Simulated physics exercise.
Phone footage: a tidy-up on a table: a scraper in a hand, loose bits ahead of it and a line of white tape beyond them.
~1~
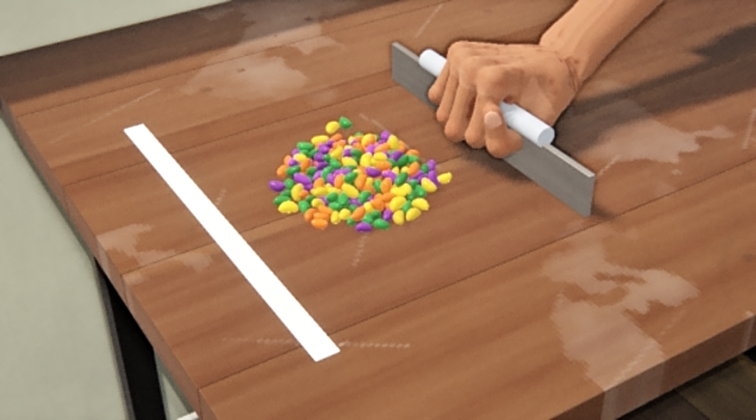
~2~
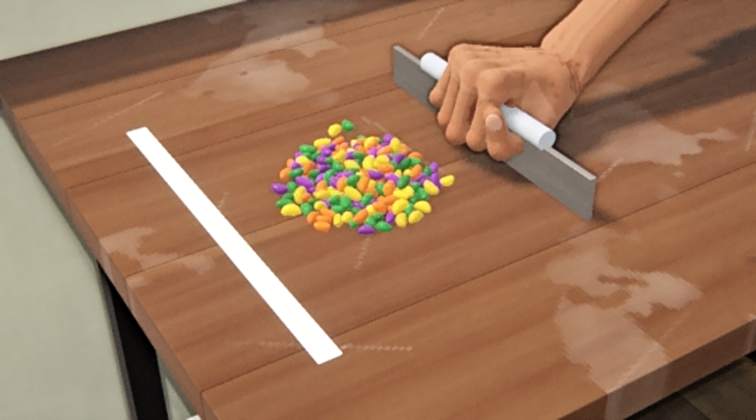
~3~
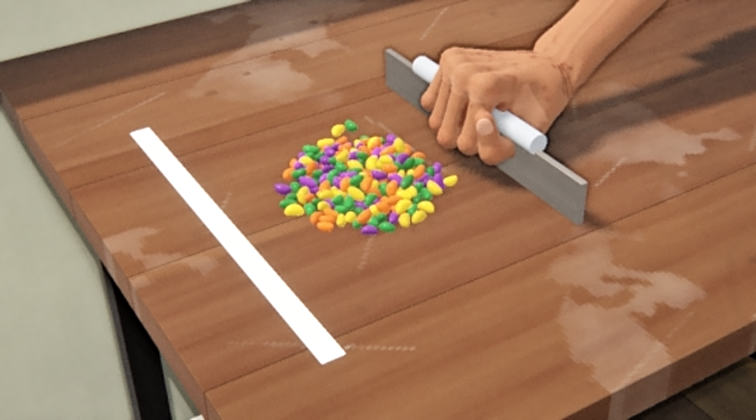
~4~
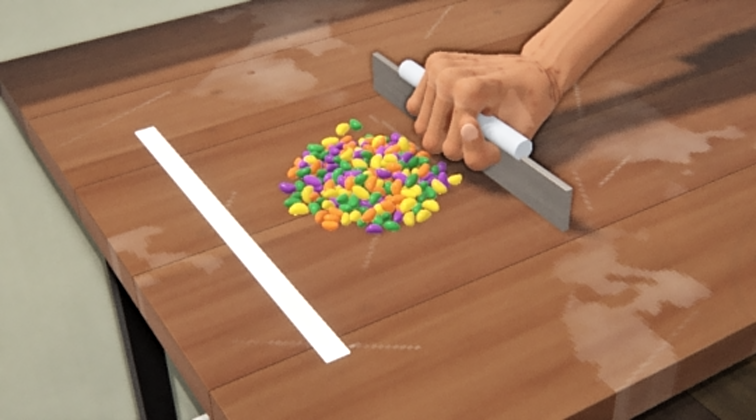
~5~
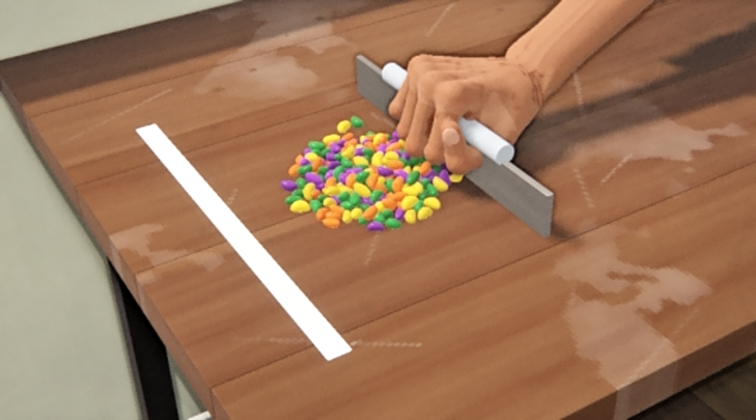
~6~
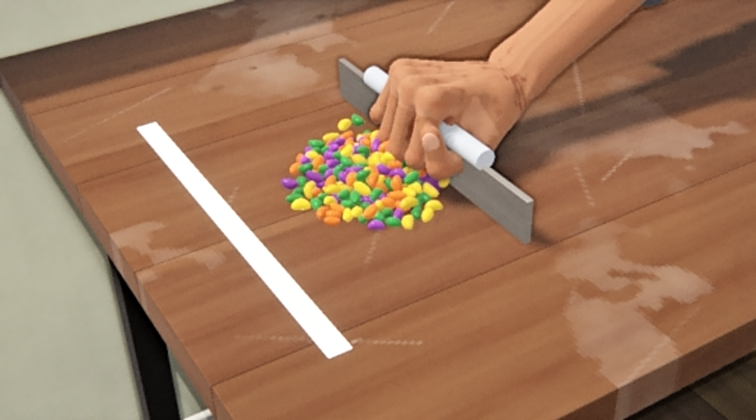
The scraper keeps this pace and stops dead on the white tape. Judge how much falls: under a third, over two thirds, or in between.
Under a third.
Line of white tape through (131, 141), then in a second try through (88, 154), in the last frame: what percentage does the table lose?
About 40 % and 90 %.
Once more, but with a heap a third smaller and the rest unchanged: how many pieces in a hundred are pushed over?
Near 10 per cent of the pieces.
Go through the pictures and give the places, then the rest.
Scraper (574, 183), at rest; white tape (141, 137), about a palm's width from the edge; edge at (116, 266); the heap (355, 181), jelly beans, in the first picture.
Scraper (575, 186), in the second picture.
Scraper (566, 191); the heap (361, 184), in the third picture.
Scraper (551, 197), in the fourth picture.
Scraper (533, 202); the heap (367, 180), in the fifth picture.
Scraper (513, 208); white tape (154, 135); edge at (129, 264); the heap (366, 180), about a tenth pushed along, in the sixth picture.
Just after the last frame, scraper still moving, near (322, 155); heap all on the table, its front near (212, 229).
A moment on, scraper stopped at the white tape; heap about a tenth over the edge.
When it is over, scraper stopped at the white tape; heap about a tenth over the edge.
